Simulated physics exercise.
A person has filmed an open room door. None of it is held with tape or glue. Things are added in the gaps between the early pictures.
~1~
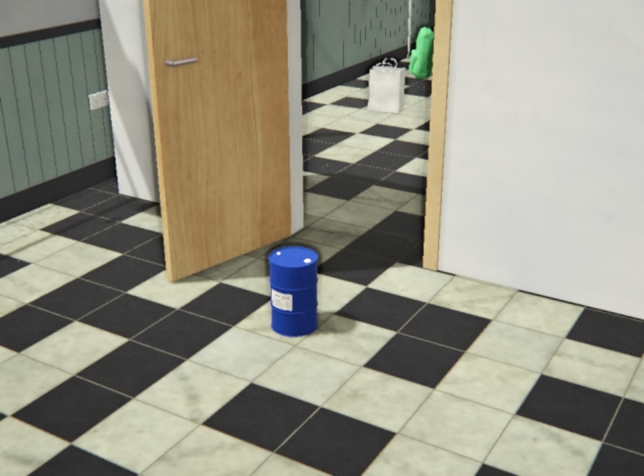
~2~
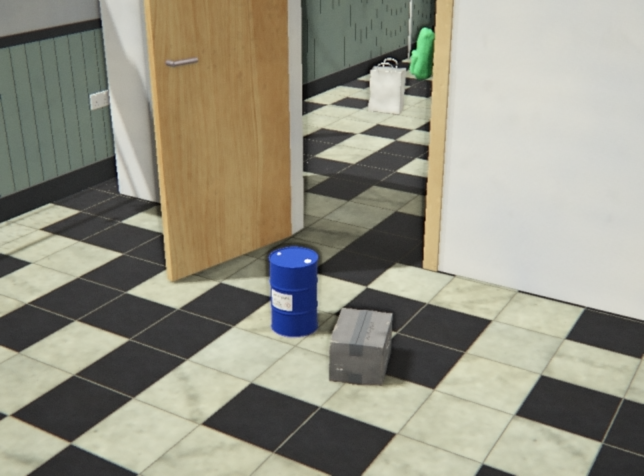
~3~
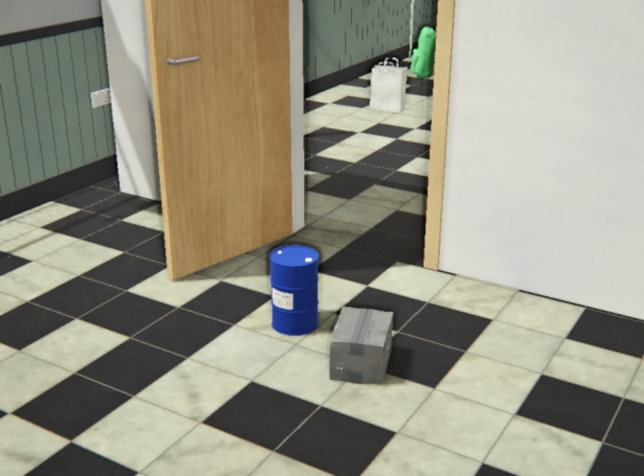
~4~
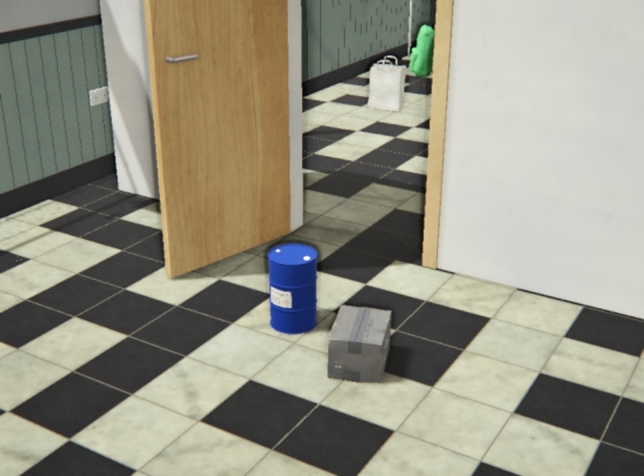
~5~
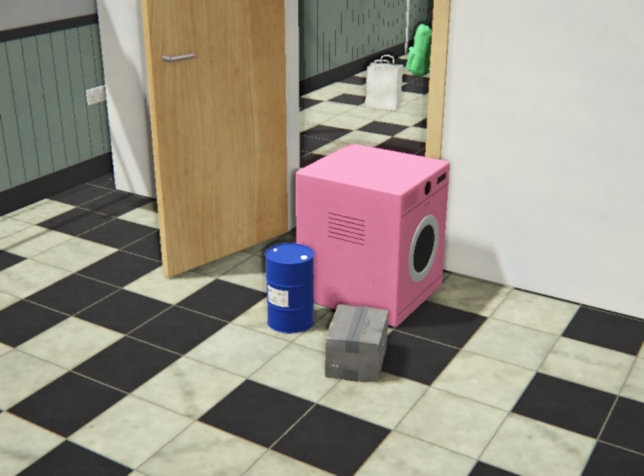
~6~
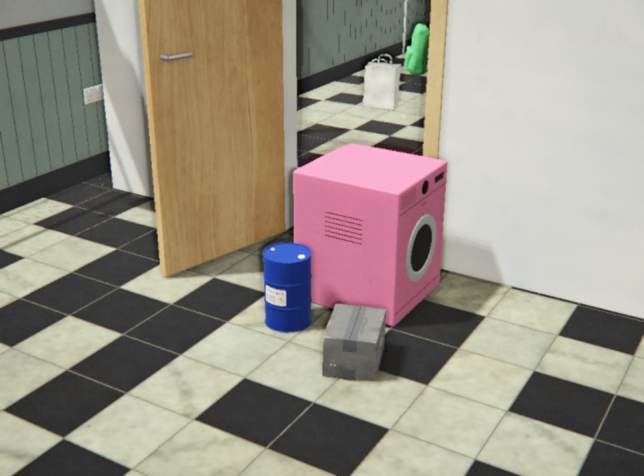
The clip shows a wide-open wooden door and a blue canister on a checkered floor; a grey parcel appears beside the canister, then a pink appliance appears behind them in the doorway, while the door stays still.
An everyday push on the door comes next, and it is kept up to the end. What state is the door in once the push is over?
When it is over, the door is partly open.
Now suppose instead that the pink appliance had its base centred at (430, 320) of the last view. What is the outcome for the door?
Well, then the door makes it fully home.
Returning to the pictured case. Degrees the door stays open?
It comes to about 55°.
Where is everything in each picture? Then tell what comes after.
Door wide open and still, in the first frame.
Door wide open and still; grey parcel (361, 347); blue canister (294, 292), in the second frame.
Door wide open and still; grey parcel (362, 345); blue canister (295, 291), in the third frame.
Door wide open and still; grey parcel (360, 344); blue canister (293, 289), in the fourth frame.
Door wide open and still; grey parcel (357, 343); blue canister (290, 288), in the fifth frame.
Door wide open and still; pink appliance (370, 231); grey parcel (355, 342), in the sixth frame.
Then, 0.70 s on from there, door at 87°.
Then, 1.10 s on from there, door at 67°.
In the end, door at 54°; all 3 unmoved. At the end, from the last picture's camera, pink appliance near (371, 230).
